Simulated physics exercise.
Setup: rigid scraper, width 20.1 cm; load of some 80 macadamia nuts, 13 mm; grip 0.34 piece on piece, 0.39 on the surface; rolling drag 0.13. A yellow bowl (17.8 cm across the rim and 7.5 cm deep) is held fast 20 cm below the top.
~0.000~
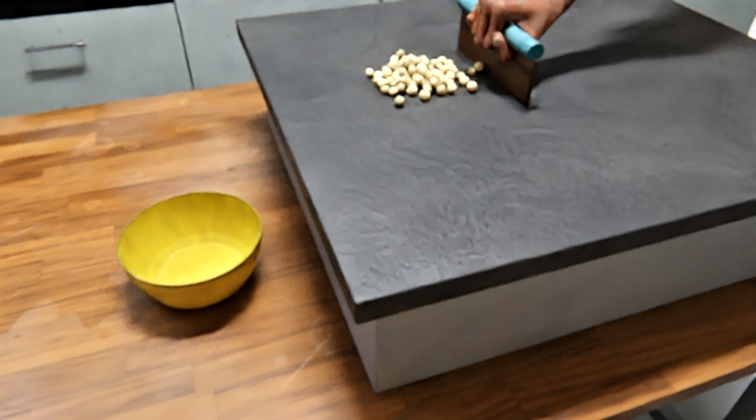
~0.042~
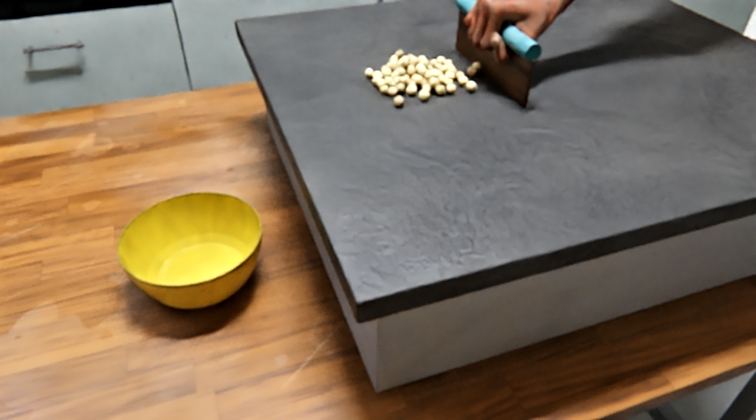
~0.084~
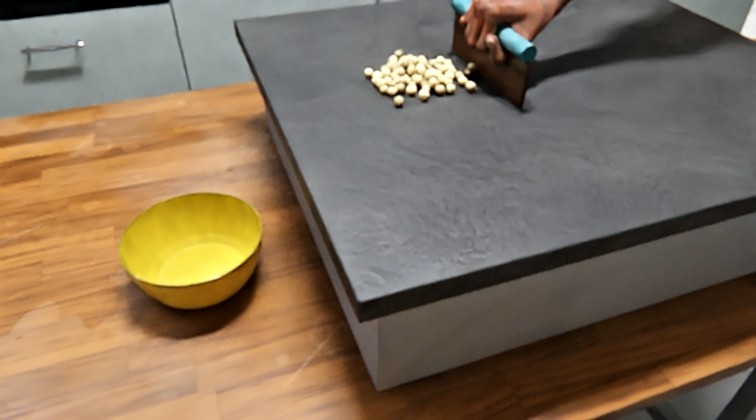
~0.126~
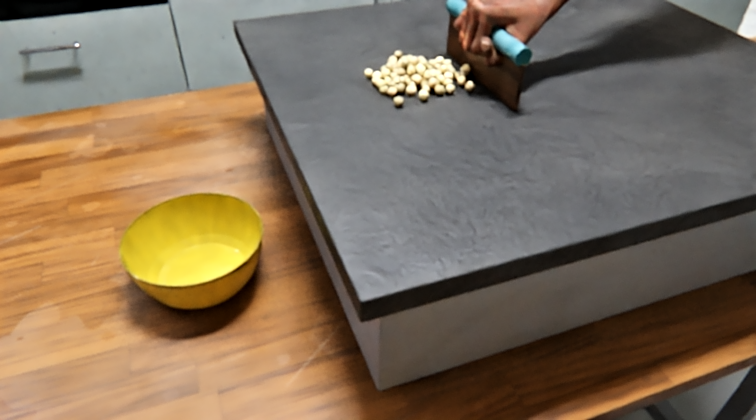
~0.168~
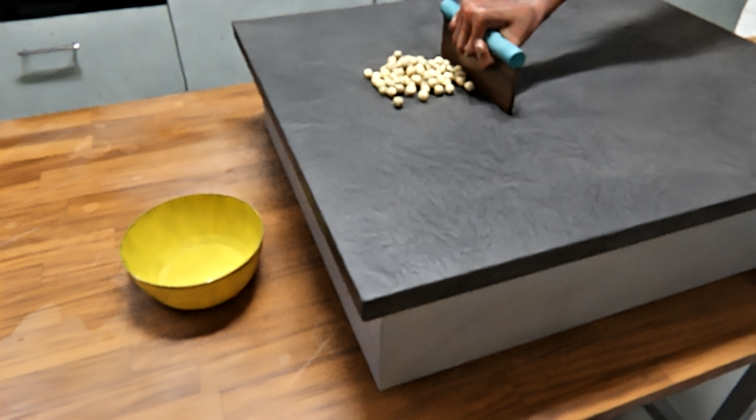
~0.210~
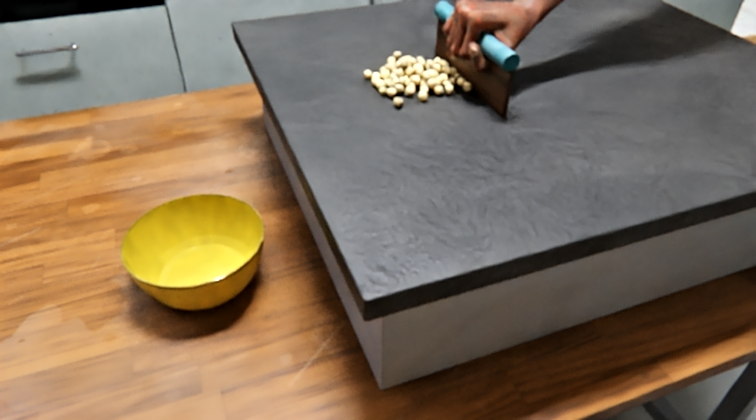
A hand slides a scraper a short way left against a pile of pale nuts.
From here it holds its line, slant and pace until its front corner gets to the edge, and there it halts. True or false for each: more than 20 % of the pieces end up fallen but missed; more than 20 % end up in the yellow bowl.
Fallen but missed: True; yellow bowl: False.
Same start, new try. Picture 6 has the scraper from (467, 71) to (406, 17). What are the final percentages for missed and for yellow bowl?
Result - missed 85, yellow bowl 5.
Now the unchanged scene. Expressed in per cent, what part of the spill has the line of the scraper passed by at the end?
Roughly 60 %.
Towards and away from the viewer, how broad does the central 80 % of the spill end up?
It works out at some 22 centimetres.
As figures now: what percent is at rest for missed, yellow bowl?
Missed: 45 %; yellow bowl: 5 %.
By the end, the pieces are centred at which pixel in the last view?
About (293, 100).
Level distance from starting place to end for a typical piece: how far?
Estimate: Close to 18 cm.
Then, at 0.68 s, scraper 17 cm from its start, spill 16 cm wide; still on top 100 %.
After 1.16 s, scraper 30 cm from its start, spill 20 cm wide; still on top 100 %.
Then, at 1.56 s, scraper 34 cm from its start, spill 24 cm wide; yellow bowl 5 %, off the edge, not caught 45 %, still on top 55 %.
At rest (2.5 s), yellow bowl 5 %, fallen but missed 45 %, still on top 55 %.
